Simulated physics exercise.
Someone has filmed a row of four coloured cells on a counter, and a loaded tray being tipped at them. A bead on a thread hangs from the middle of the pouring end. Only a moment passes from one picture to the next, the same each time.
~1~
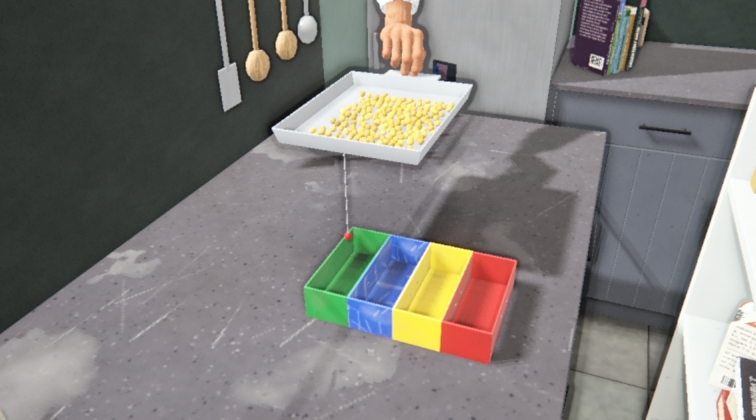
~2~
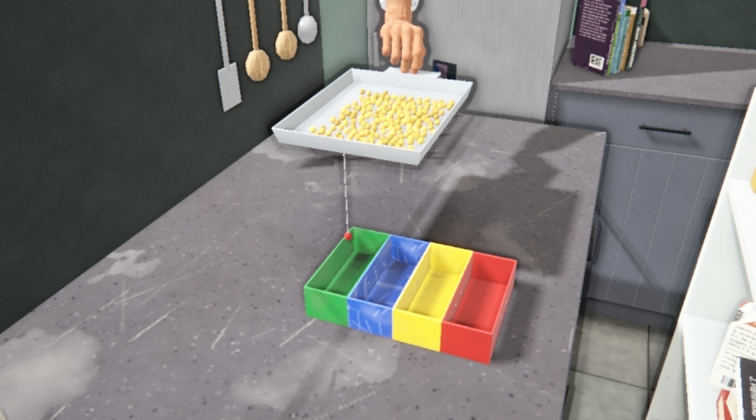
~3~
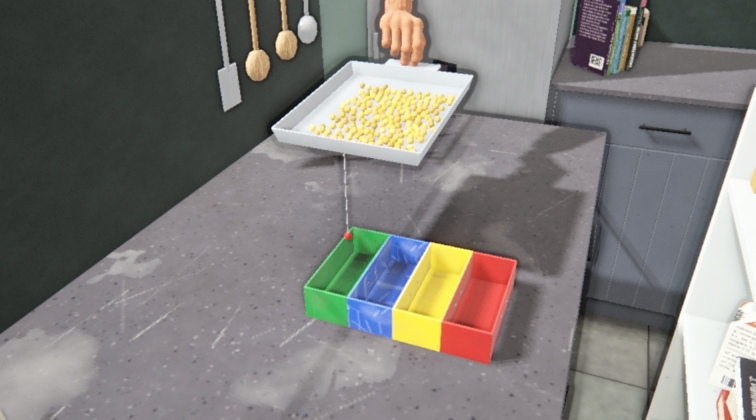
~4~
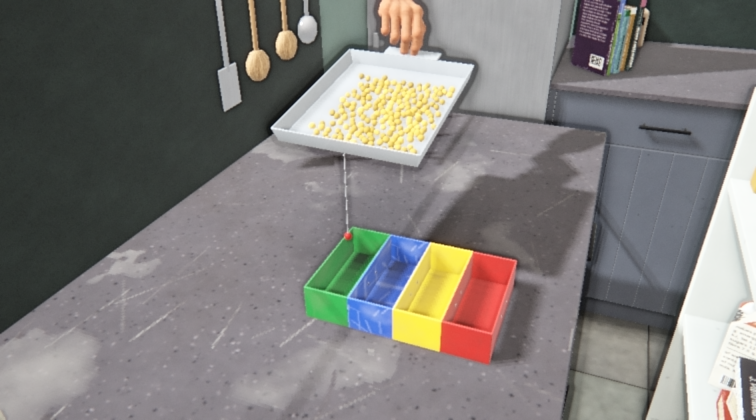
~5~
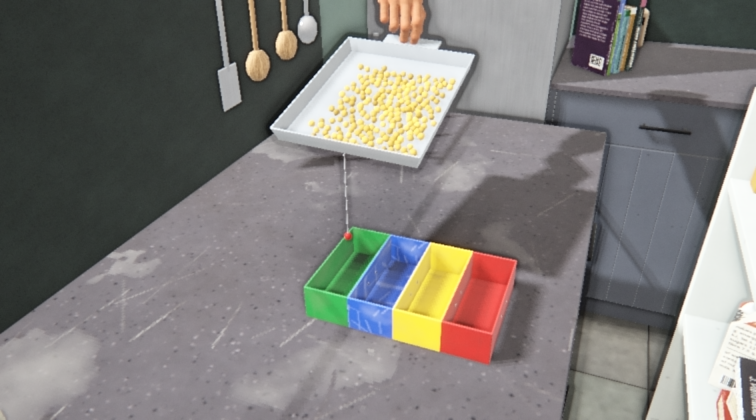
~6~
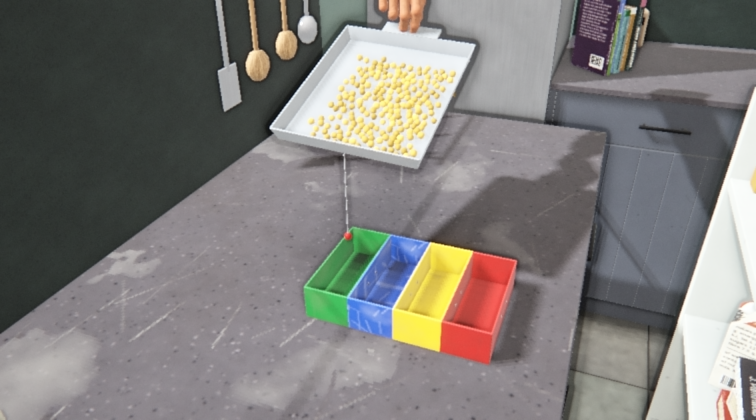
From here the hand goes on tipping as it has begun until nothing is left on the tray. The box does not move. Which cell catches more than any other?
Fullest: The blue cell.
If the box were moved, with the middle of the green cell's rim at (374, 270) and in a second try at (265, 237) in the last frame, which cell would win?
One: The green cell. Two: That red cell.
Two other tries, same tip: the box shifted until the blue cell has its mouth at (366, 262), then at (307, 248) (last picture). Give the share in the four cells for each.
In turn 90 and 80 in a hundred.
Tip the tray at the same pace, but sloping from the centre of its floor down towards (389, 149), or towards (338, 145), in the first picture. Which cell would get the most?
One: The blue one. Two: The green cell.
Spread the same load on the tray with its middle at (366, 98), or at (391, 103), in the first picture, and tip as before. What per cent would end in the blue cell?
Roughly 40 per cent, and 50 per cent.
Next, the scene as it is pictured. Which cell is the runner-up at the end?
In second place: The green cell.
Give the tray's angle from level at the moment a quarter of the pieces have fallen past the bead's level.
Near 110 degrees.
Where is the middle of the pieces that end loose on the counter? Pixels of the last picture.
Roughly at (279, 305).
Just after the last frame, tray tipped steeply; every one on the tray.
A moment on, tray tipped right over; almost all on the tray; just a few in the green cell; just a few falling or outside the box.
Further on, tray tipped past a quarter turn; roughly half in the blue cell; roughly a quarter in the green cell; about a tenth in the yellow cell; just a few in the red cell; roughly a quarter falling or outside the box.
When it is over, tray tipped past a quarter turn; roughly half in the blue cell; roughly a quarter in the green cell; about a tenth in the yellow cell; just a few in the red cell; roughly a quarter outside the box.
